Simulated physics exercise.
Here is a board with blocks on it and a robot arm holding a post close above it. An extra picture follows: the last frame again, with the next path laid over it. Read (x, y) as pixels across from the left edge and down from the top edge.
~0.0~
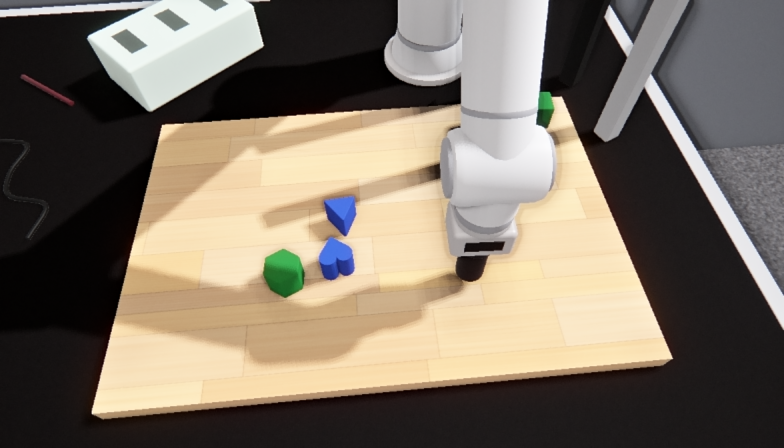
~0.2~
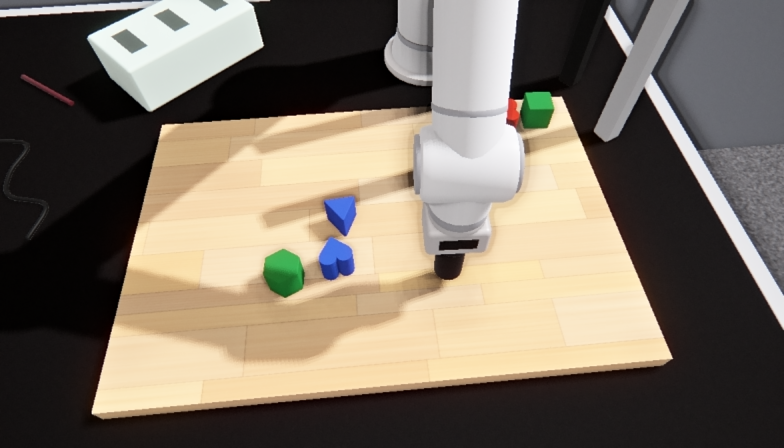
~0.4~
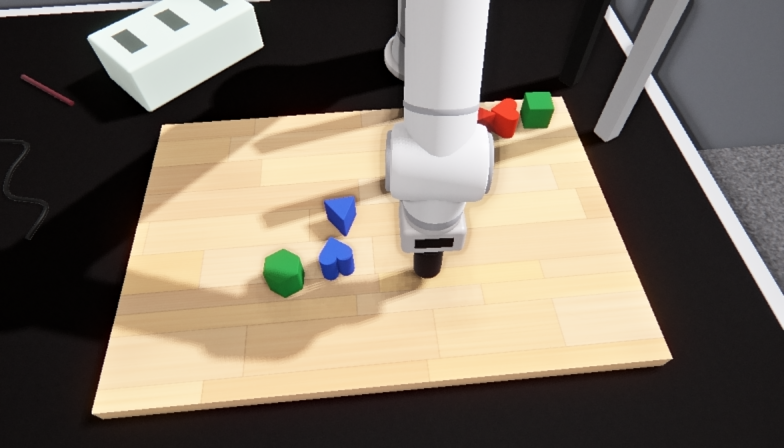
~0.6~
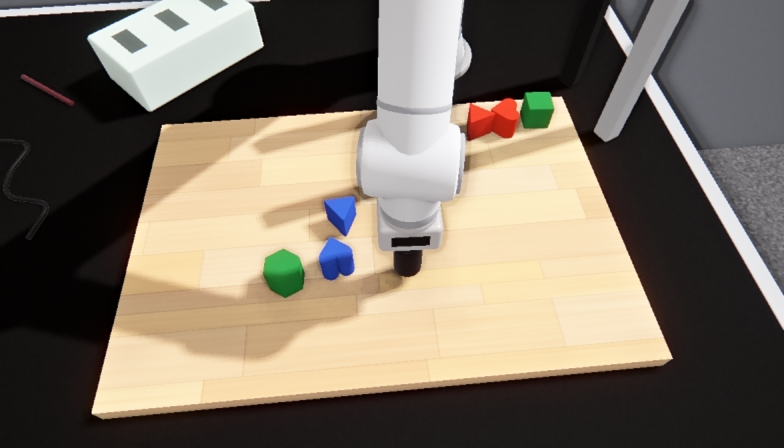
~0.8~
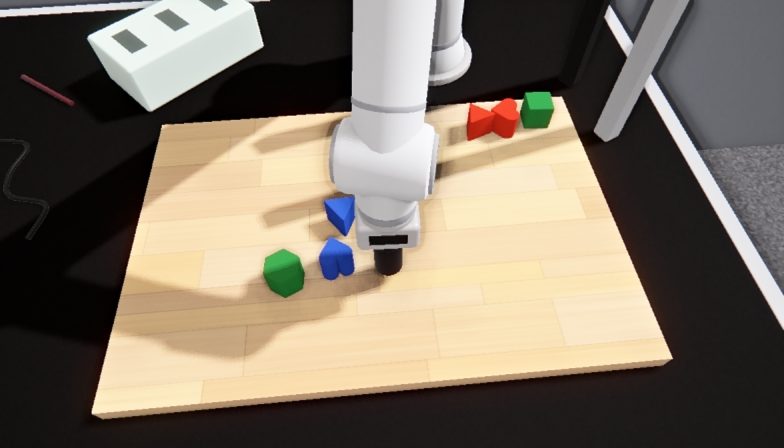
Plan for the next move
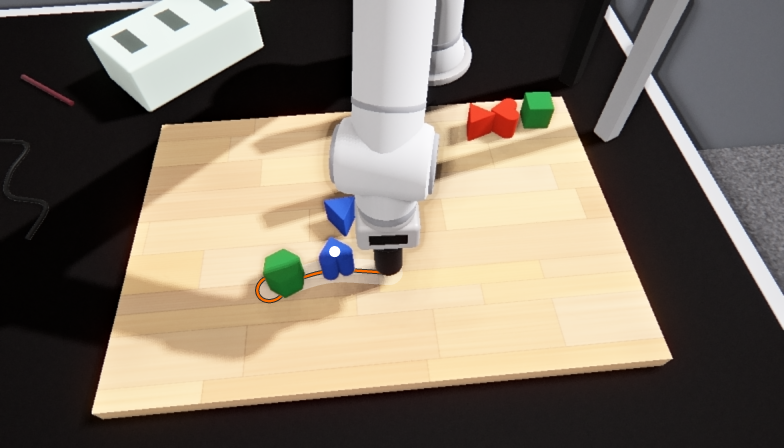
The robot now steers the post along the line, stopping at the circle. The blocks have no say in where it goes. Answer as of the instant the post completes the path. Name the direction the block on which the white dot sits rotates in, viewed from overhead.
From the top, the block rotates clockwise.
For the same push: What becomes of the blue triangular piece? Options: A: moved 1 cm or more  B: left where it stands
The one that fits is B, left where it stands.
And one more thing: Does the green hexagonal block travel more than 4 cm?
Yes, I think so.
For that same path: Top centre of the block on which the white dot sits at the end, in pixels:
Around (277, 240).
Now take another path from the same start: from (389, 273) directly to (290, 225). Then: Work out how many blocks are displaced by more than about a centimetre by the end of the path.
When the path ends, I think you'll find one block out of place by more than 1 cm.
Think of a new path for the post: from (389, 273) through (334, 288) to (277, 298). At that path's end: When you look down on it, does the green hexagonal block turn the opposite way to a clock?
Answer: No.
Drawn move, from (389, 273) through (330, 271) to (271, 288); the dot is on the blue heart.
The first path, step by step. One third of the way, post (347, 261); blue heart (315, 249).
Two thirds of the way, post (307, 266); green hexagonal block (263, 265), turned 55° anticlockwise; blue heart (283, 242), turned 50° clockwise.
At the end, post (267, 280); green hexagonal block (232, 270), turned 40° anticlockwise; blue heart (277, 240), turned 60° clockwise; blue triangular piece still.
